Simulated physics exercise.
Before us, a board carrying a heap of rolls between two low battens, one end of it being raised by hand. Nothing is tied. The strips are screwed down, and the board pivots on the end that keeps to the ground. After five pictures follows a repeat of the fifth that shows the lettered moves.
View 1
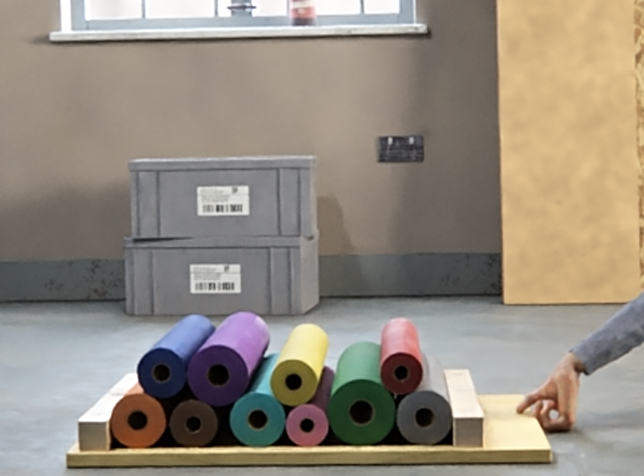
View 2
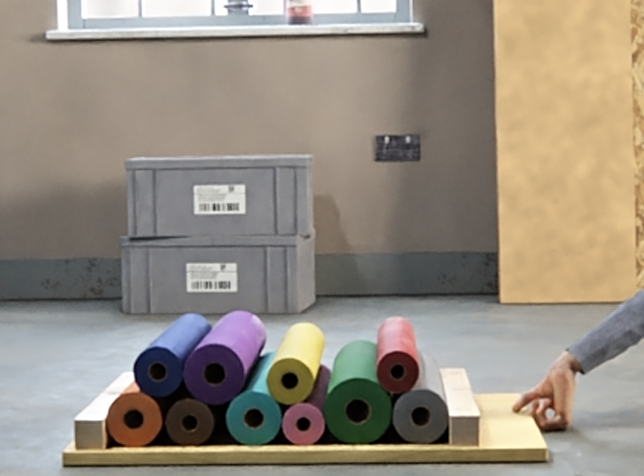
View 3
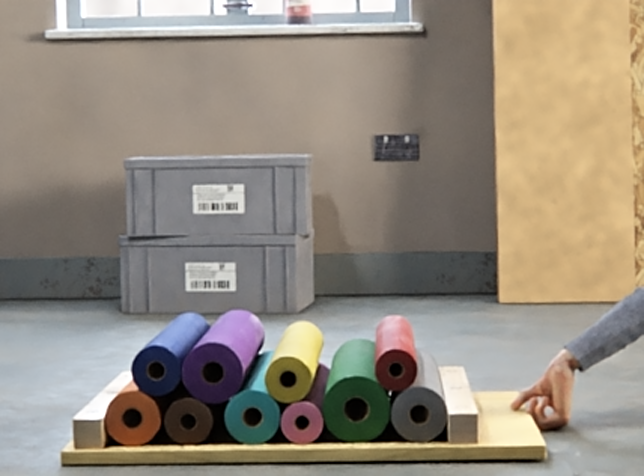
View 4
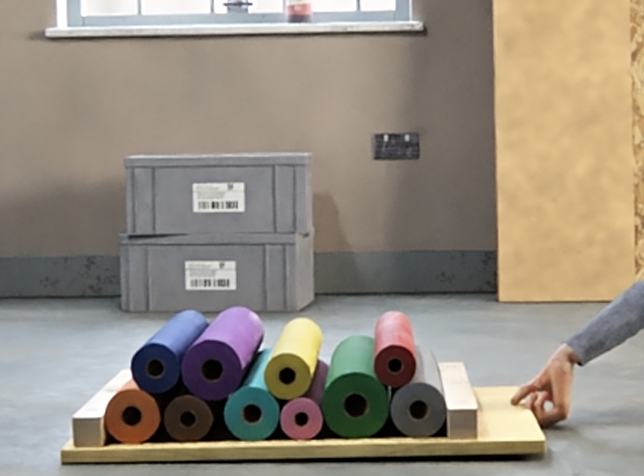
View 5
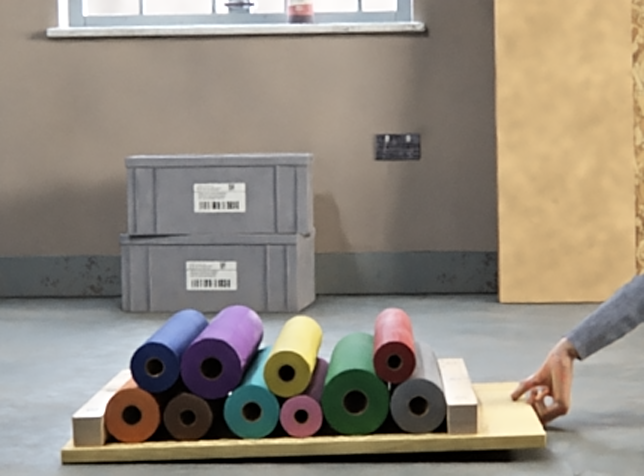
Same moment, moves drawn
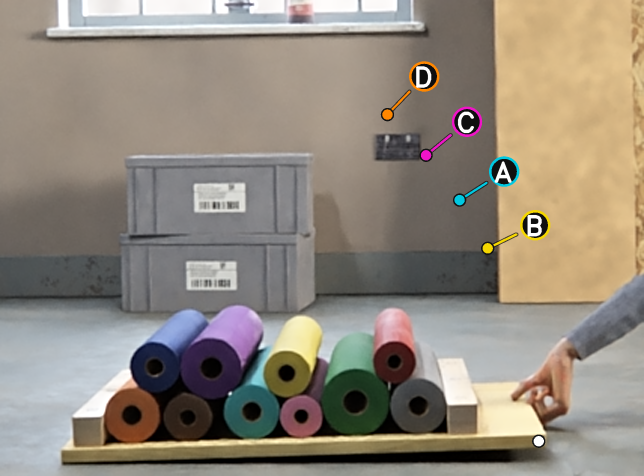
A hand slightly raises the right end of a board carrying stacked colourful rolls.
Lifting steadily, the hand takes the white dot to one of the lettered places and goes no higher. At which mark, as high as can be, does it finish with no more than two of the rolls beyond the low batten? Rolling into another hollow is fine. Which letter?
The answer is mark C.
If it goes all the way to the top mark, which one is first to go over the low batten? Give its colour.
The blue one.
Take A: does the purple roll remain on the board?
No, with A.
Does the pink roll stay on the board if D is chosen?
Yes, with D.
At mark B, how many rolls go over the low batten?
The count is two.
On the marked copy, A at (460, 200); B at (488, 248); C at (426, 156); D at (388, 114); the white dot at (539, 441).
With C. Early on, board at 20°.
Further on, board at 38°.
At the end, board at 39°, two over the low batten (purple, blue).
As for the rest, A two over the low batten (purple, blue); B two over the low batten (purple, blue); D four over the low batten (purple, yellow, blue, red).
